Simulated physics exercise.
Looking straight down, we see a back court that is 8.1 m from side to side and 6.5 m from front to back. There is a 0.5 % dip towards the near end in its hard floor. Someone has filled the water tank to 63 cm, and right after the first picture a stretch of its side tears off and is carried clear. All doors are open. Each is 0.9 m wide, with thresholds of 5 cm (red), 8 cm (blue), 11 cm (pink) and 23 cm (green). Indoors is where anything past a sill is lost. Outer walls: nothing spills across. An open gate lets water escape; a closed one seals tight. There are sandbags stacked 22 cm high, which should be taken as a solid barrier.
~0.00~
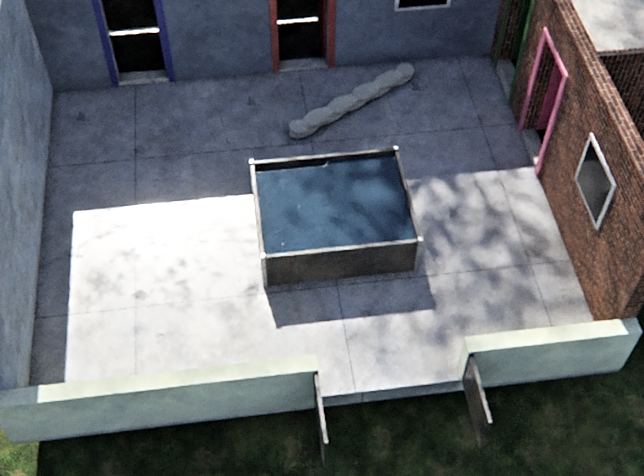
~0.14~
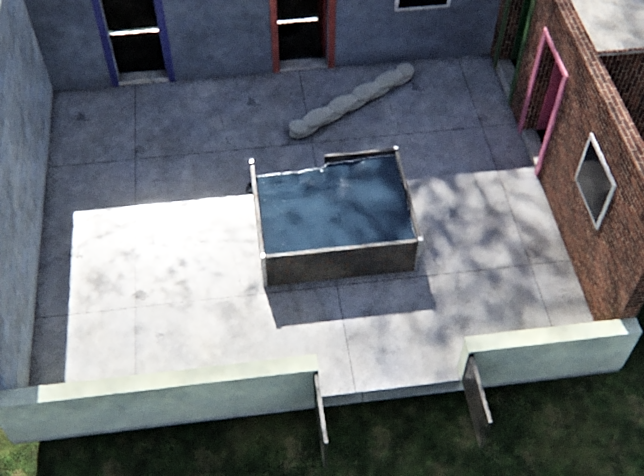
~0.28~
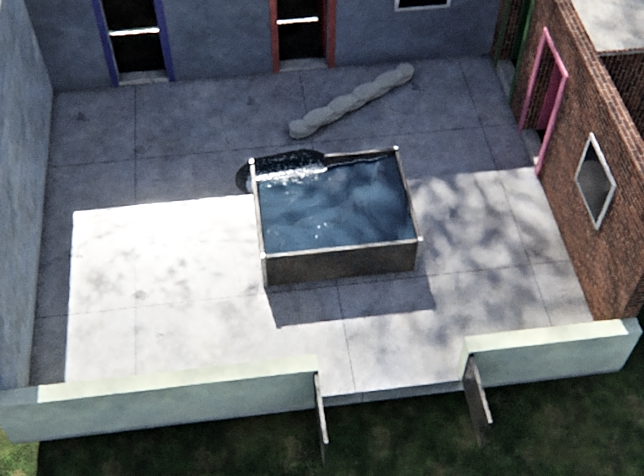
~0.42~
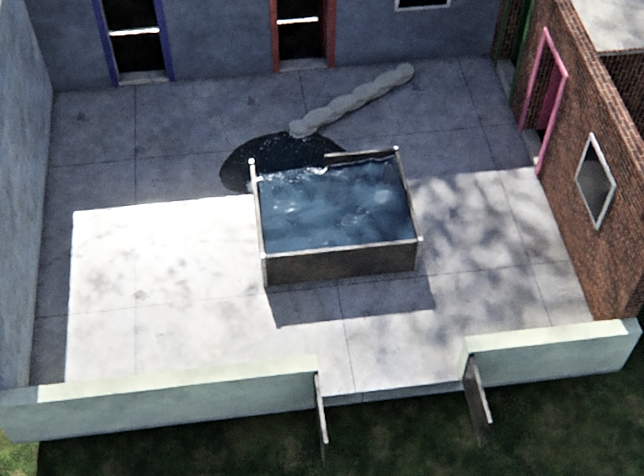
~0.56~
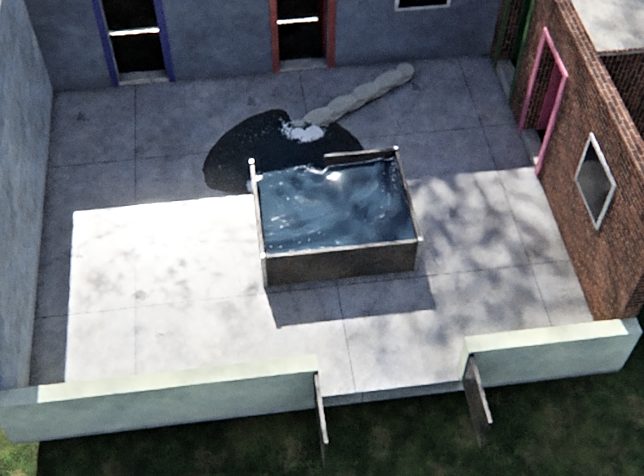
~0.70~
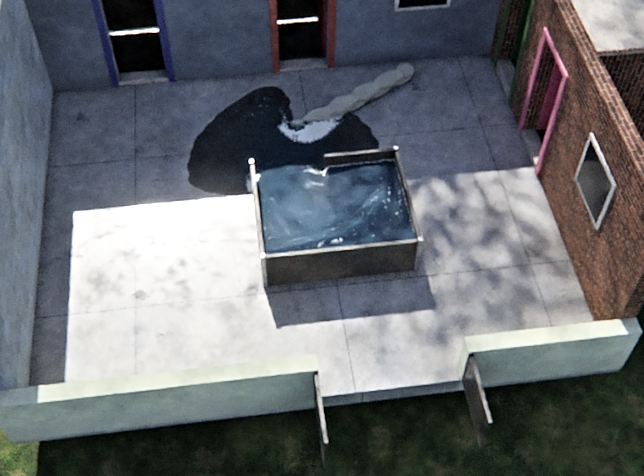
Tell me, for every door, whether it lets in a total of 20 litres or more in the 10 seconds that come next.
For every door: The red door does; the blue door does; the pink door does not; the green door does not.
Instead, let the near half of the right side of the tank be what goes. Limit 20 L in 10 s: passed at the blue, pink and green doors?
Blue door doesn't reach it, pink door doesn't reach it, green door doesn't reach it.
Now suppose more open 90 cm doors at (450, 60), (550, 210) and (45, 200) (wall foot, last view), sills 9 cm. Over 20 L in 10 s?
Check each in turn: The first fails, the second fails, the third fails.
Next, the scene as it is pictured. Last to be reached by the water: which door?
It's the pink door that comes last.
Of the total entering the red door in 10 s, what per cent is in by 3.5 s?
About 70 per cent.
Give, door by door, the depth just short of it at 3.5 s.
In cm: Red 9, blue 12, pink 8, green 12.
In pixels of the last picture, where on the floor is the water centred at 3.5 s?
Roughly (276, 164).
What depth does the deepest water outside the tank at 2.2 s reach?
Peak depth: Approx. 32 cm.
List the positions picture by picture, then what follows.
The water tank at (333, 203) is whole and still, 63 cm deep, in the first picture.
The front is at a hidden place, 0.6 m from the gap on the water tank's far side; 0.2 m2 of floor is under water; 63 cm left at the back of the water tank, in the second picture.
The front is at a hidden place, 0.9 m from the gap on the water tank's far side; 0.9 m2 of floor is under water; 63 cm left at the back of the water tank, in the third picture.
Water pours out on the water tank's far side and has run 1.3 m, to (289, 134); typically 8 cm deep outside, 63 cm at the water tank's back, in the fourth picture.
The front is at (268, 114), 1.8 m from the gap on the water tank's far side; 3.0 m2 of floor is under water; 61 cm left at the back of the water tank, in the fifth picture.
The front is at (262, 91), 2.4 m from the gap on the water tank's far side; 4.2 m2 of floor is under water; 53 cm left at the back of the water tank, in the sixth picture.
After 1.4 s water covers 20 % of the floor and is deepest (36 cm) near (293, 139); red door 5 cm at the sill, 0 L in, blue door not reached, pink door not reached, green door not reached.
After 2.2 s water covers 35 % of the floor and is deepest (32 cm) near (293, 139); red door 13 cm at the sill, 11 L in, blue door 17 cm at the sill, 7 L in, pink door not reached, green door not reached.
After 3.5 s water covers 40 % of the floor and is deepest (28 cm) near (53, 103); red door 9 cm at the sill, 42 L in, blue door 12 cm at the sill, 34 L in, pink door 8 cm at the sill, 0 L in, green door 12 cm at the sill, 0 L in.
After 6.0 s water covers 65 % of the floor and is deepest (15 cm) near (52, 124); red door 6 cm at the sill, 55 L in, blue door 11 cm at the sill, 49 L in, pink door 6 cm at the sill, 0 L in, green door 10 cm at the sill, 0 L in.
After 10.0 s water covers 95 % of the floor and is deepest (10 cm) near (27, 415); red door 5 cm at the sill, 60 L in, blue door 7 cm at the sill, 59 L in, pink door 4 cm at the sill, 0 L in, green door 5 cm at the sill, 0 L in.
